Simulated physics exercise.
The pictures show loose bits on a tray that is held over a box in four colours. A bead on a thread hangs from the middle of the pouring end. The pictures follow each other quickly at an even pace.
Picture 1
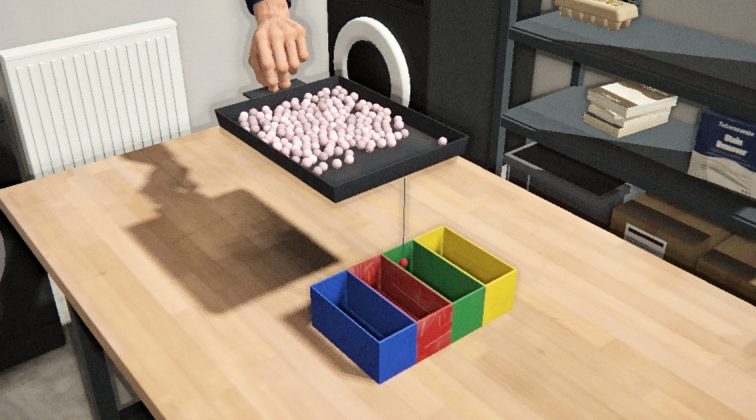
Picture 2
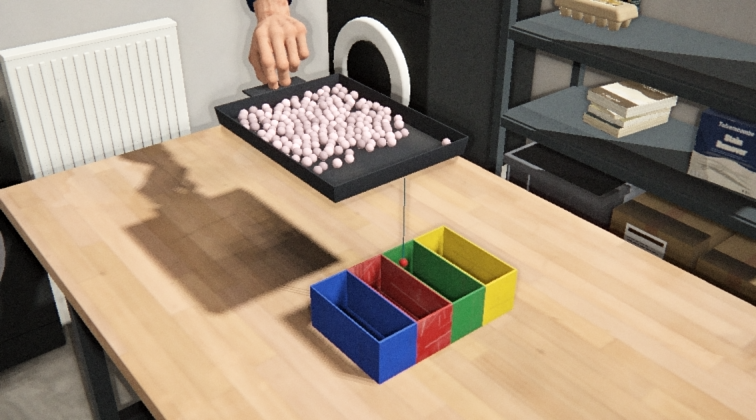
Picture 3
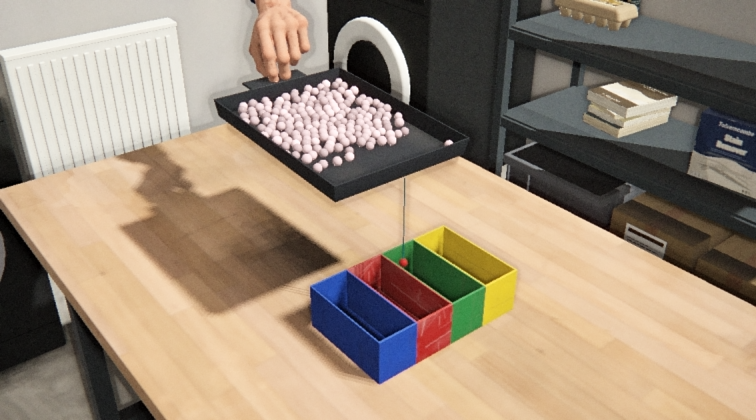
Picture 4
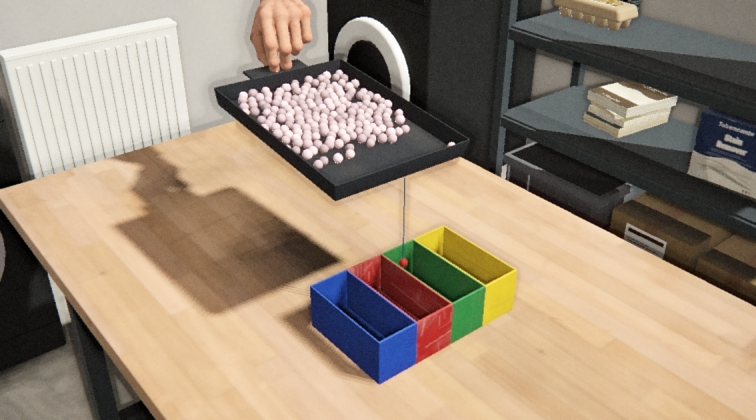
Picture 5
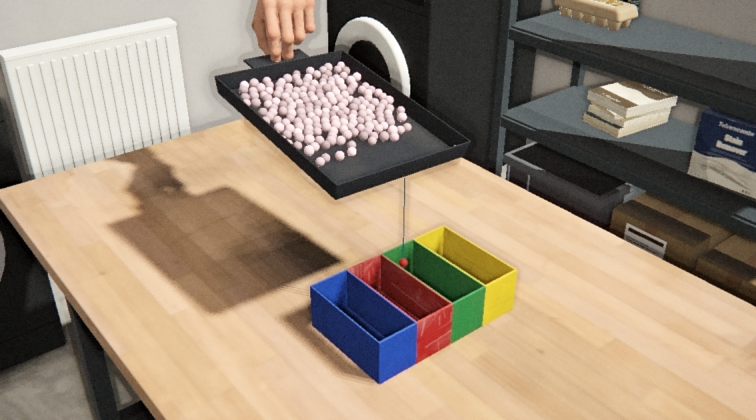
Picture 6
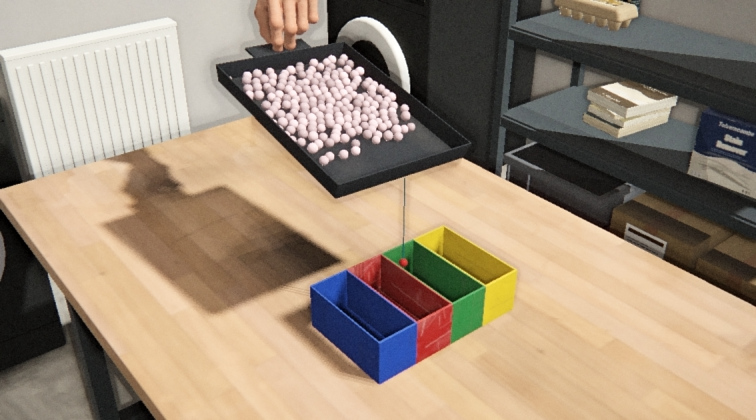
In a room with shelves and a radiator, a hand gradually raises the back of a dark tray of small pale pink balls above a four-coloured box on a wooden table, and the balls begin to shift slightly.
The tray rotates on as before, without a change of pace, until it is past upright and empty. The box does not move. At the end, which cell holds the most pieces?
The yellow cell gets the most.
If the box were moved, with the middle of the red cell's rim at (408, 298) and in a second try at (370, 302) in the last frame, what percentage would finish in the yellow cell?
The first gives 50 %, the second 20 %.
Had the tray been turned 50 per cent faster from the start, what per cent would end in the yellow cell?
Close to 50 per cent.
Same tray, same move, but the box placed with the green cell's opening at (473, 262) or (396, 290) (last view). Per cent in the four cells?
In turn 90 and 20 in a hundred.
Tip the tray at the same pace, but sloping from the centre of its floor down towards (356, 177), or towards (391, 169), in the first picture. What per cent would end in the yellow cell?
In turn 0 and 10 in a hundred.
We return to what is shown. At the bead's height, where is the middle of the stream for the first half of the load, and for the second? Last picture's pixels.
First near (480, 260), later near (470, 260).
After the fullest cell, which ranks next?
It is the green one.
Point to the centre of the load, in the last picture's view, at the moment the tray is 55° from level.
Roughly at (417, 134).
Soon, tray tipped steeply; nearly all on the tray; a stray few in the yellow cell; a stray few falling or outside the box.
A while on, tray tipped right over; about a third on the tray; a small part in the yellow cell; a small part in the green cell; a stray few in the red cell; about a third falling or outside the box.
Towards the end, tray tipped past a quarter turn; about half in the yellow cell; about a quarter in the green cell; a small part in the red cell; about a third falling or outside the box.
Finally, tray tipped past a quarter turn; about half in the yellow cell; about a quarter in the green cell; a small part in the red cell; none in the blue cell; about a third outside the box.
